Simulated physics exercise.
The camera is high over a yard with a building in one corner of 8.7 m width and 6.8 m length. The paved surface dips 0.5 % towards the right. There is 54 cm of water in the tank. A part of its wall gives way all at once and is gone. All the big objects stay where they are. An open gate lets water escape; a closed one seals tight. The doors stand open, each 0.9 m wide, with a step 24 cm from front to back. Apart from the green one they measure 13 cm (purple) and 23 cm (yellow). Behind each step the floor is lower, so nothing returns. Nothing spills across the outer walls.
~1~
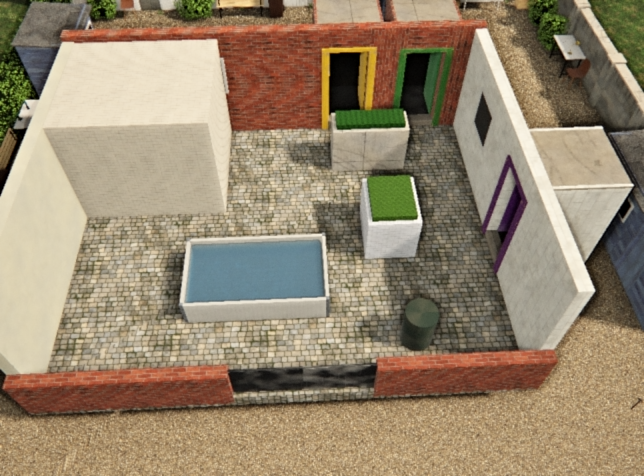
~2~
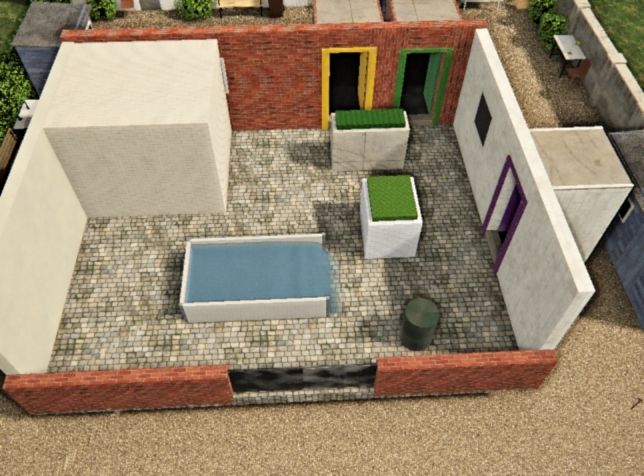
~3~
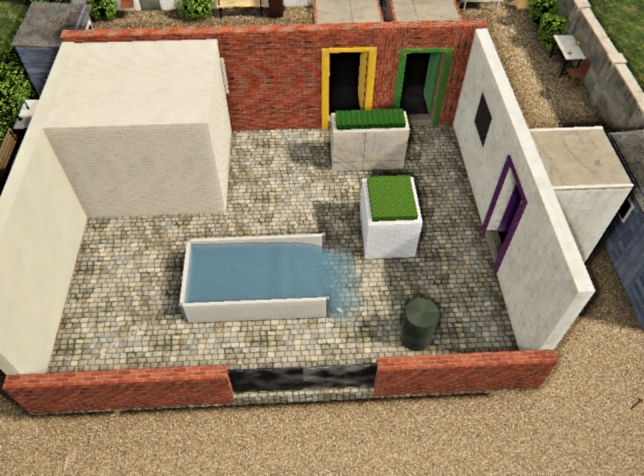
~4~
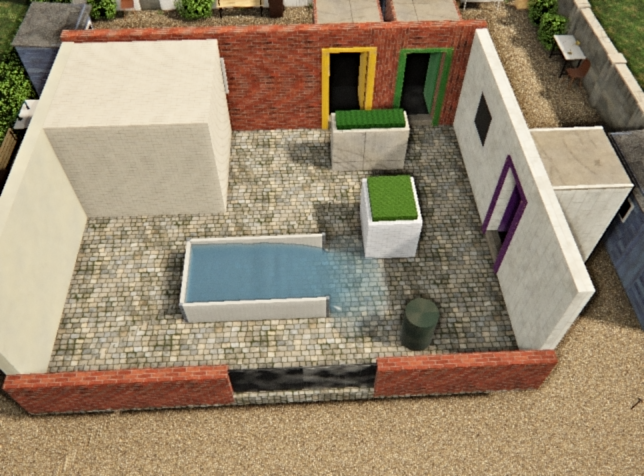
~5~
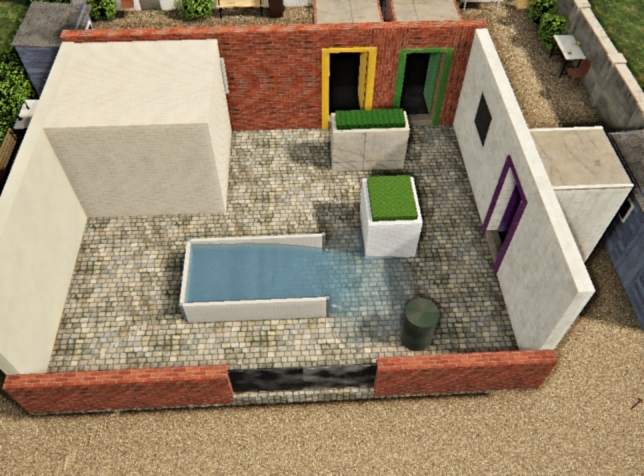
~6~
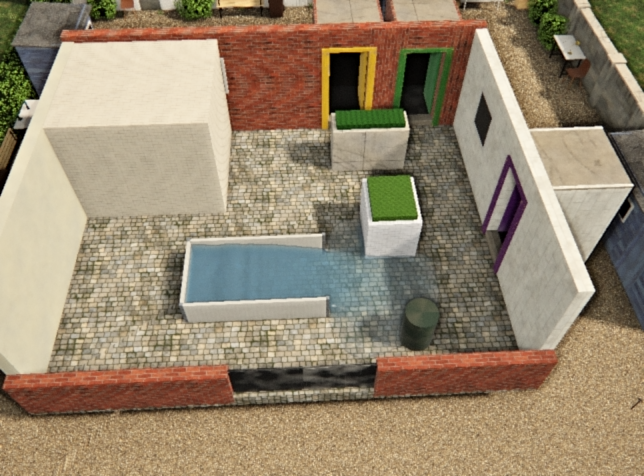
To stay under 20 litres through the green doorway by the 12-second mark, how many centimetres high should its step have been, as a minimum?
At least 9.5 cm or so.
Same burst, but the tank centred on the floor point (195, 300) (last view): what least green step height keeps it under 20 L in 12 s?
Then roughly 9.5 cm.
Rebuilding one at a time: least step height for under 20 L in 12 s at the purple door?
About 18 cm at purple.
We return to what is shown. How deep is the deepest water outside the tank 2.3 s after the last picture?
Roughly 36 cm.
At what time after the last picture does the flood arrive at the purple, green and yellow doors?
Arrival: Purple 0.5 s, green 3.6 s, yellow 3.8 s.
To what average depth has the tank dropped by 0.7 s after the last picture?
About 35 cm.
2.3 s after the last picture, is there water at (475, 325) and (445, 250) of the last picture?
In turn: Wet, wet.
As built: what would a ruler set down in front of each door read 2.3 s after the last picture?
Depths in cm: Purple 21, green 0, yellow 0.
Then, 0.7 s after the last picture water covers 20 % of the floor, deepest (30 cm) near (362, 257); it has not reached the green door.
Then, 2.3 s after the last picture water covers 40 % of the floor, deepest (36 cm) near (520, 362); it has not reached the green door.
Then, 11.3 s after the last picture water covers 95 % of the floor, deepest (8 cm) near (461, 157); 8 cm at the green door, 0 litres in over its 17 cm step.
At the green door as built, the water peaked near 13 cm, 6.1 s after the last picture.
With a step of 8.5 cm, 37 litres would have come in within the 12 s; with 11.5 cm, 5 litres. So under 20 litres takes about 9.5 cm.
